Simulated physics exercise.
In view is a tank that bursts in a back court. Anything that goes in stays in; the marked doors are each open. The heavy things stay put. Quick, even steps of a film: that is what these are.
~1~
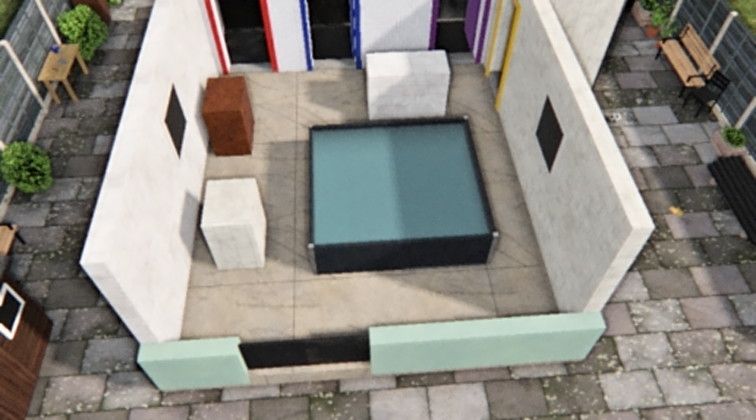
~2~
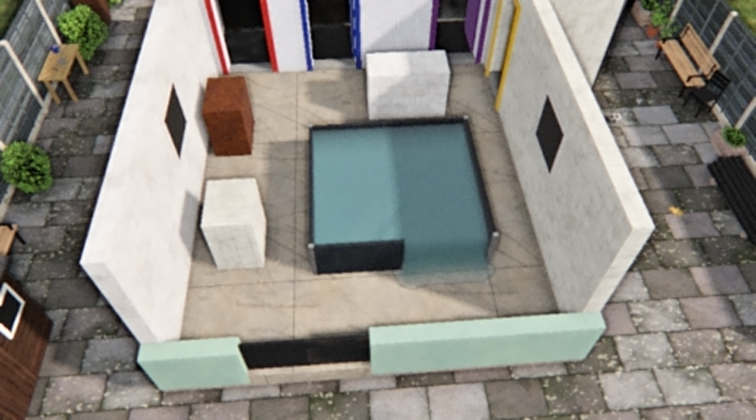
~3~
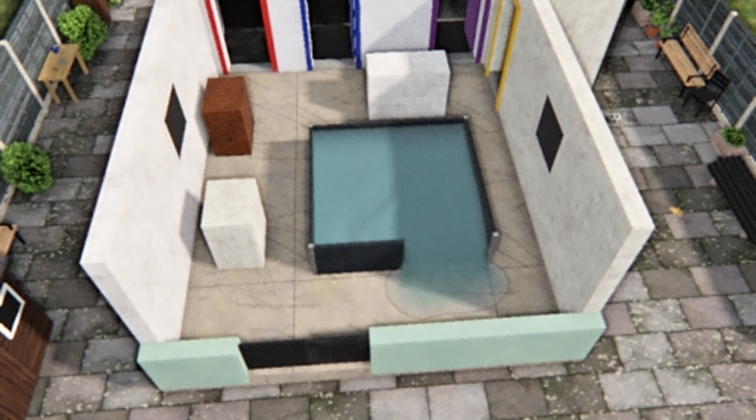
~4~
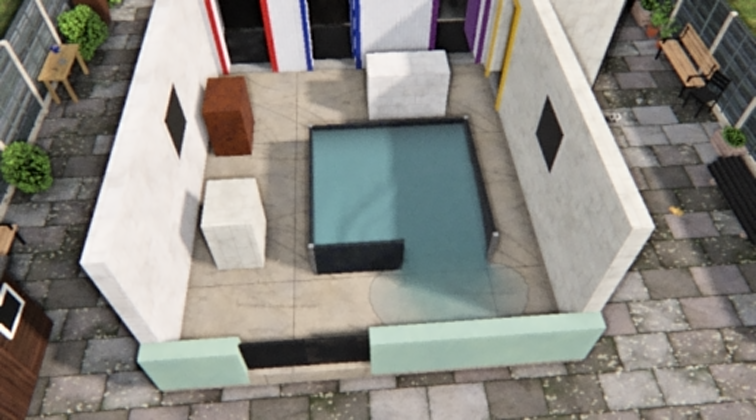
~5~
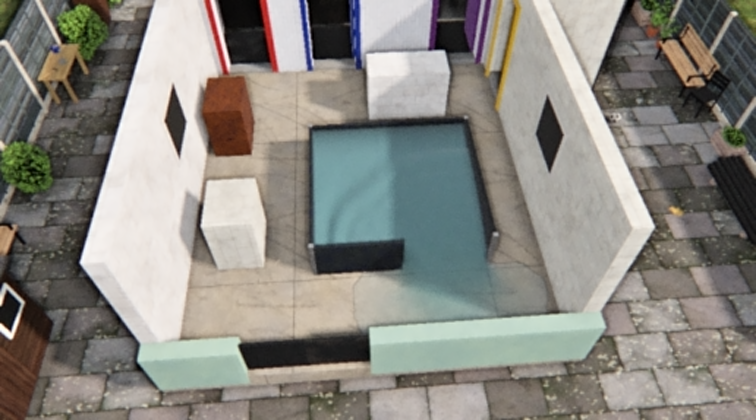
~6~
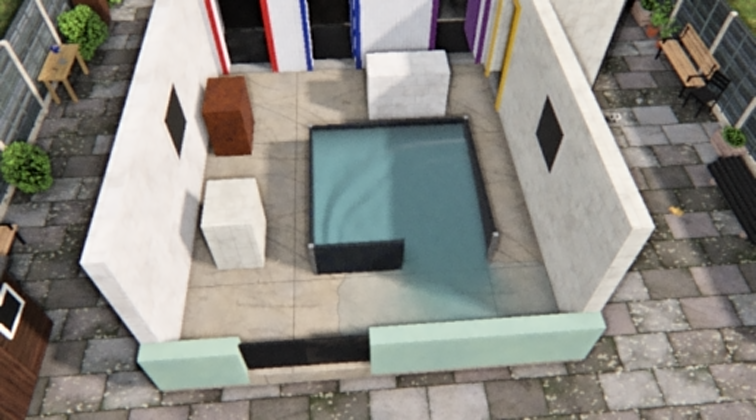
Water pours through a gap in the tank's front right and spreads across the paved floor.
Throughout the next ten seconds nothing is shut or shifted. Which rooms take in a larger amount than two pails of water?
The red door sees more than two buckets come in, the yellow door sees no more than two buckets come in, the blue door sees more than two buckets come in, the purple door sees more than two buckets come in.
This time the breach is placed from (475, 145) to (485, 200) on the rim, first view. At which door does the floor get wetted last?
You want the red one.
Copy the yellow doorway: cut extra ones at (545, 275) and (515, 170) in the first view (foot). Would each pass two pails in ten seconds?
Door by door: Ends up above, then ends up below.
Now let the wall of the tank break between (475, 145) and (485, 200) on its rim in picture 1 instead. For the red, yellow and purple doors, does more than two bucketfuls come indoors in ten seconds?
Red exceeds the limit, yellow falls short, purple exceeds the limit.
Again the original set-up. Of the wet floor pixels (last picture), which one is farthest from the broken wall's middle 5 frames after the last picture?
My estimate: Roughly (242, 360).
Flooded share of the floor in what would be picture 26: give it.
Near 60 in a hundred.
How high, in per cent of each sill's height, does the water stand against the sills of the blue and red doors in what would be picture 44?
Roughly 40 and 100 %.
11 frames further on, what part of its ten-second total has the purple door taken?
Around 0 %.
A moment on, water covers 15 % of the floor; the red door not reached, the yellow door not reached, the blue door not reached, the purple door not reached.
Next, water covers 35 % of the floor; the red door not reached, the yellow door not reached, the blue door not reached, the purple door not reached.
Then, water covers 60 % of the floor; the red door not reached, the yellow door wet at the sill, nothing in, the blue door not reached, the purple door over two buckets in.
Later, water covers 90 % of the floor; the red door under two buckets in, the yellow door wet at the sill, nothing in, the blue door wet at the sill, nothing in, the purple door far over two buckets in.
In the end, water covers 100 % of the floor; the red door over two buckets in, the yellow door under two buckets in, the blue door over two buckets in, the purple door far over two buckets in.
